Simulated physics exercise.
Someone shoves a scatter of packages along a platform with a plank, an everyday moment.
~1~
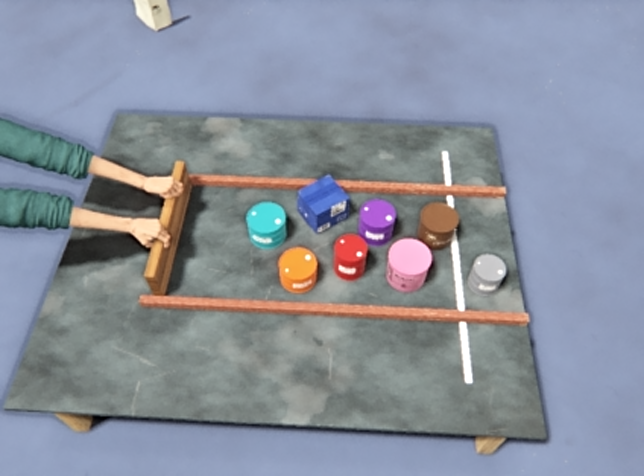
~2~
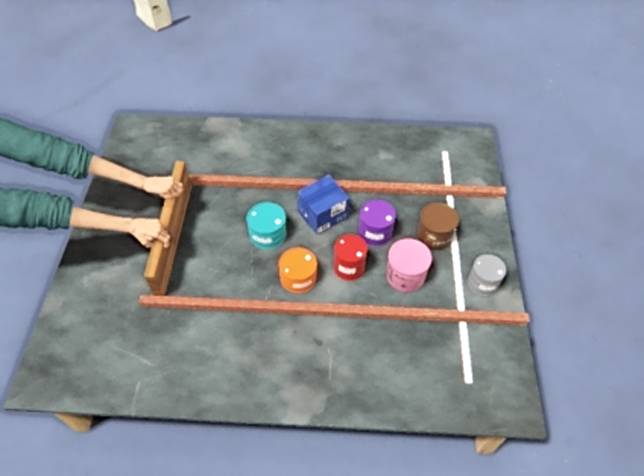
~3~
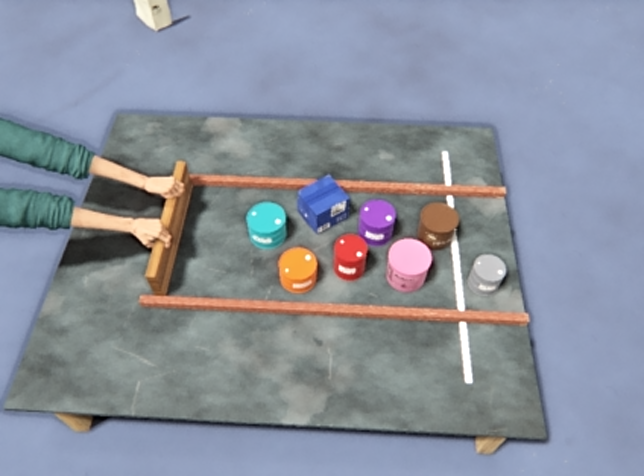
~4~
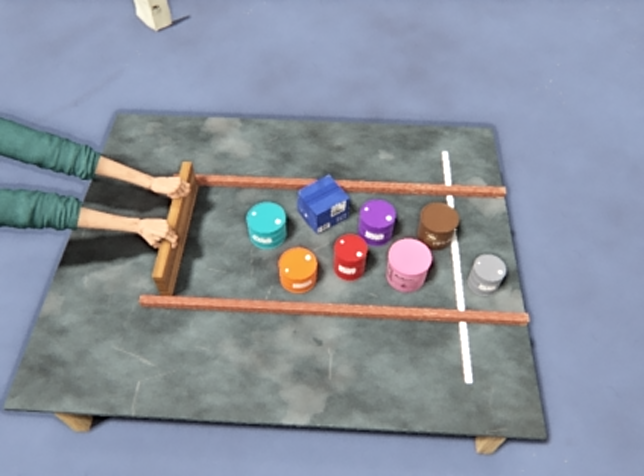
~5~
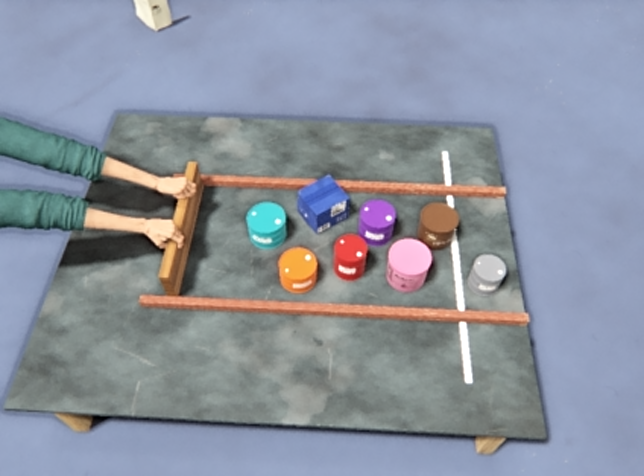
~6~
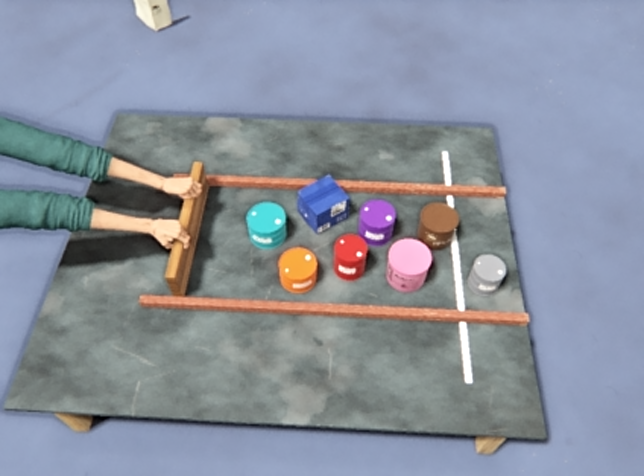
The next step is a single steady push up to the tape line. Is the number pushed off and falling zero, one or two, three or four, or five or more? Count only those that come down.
It is one or two.
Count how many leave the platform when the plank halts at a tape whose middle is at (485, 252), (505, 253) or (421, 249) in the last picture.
You'd get 5, then 8, then 0.
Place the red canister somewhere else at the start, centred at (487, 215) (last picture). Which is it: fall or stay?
In that case it ends up off.
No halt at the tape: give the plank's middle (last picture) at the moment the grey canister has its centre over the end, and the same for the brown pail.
The middle would be close to (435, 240) and then close to (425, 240).
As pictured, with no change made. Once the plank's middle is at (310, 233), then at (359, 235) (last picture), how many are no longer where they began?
First 4, then 7.
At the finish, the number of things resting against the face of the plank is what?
That comes to 3.
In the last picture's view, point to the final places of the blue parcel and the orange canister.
Same order as the question: First (472, 202), second (480, 285).
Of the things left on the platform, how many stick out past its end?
The total here is 2.
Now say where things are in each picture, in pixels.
In the first picture, grey canister (486, 275); brown pail (437, 227); pink pail (408, 266); plank (170, 227); tape (455, 251).
In the second picture, brown pail (437, 227); blue parcel (323, 205).
In the third picture, pink pail (408, 266); purple canister (377, 223).
In the fourth picture, grey canister (486, 275); turquoise canister (267, 226).
In the fifth picture, brown pail (437, 227); plank (183, 227).
In the sixth picture, grey canister (486, 275); brown pail (437, 227); pink pail (408, 266); plank (189, 228); tape (455, 251).
Early on, none off yet; grey canister at rest near (486, 275); brown pail at rest near (437, 227); pink pail at rest near (408, 266).
Finally, the number that fall off is one or two; lost, brown pail and grey canister.
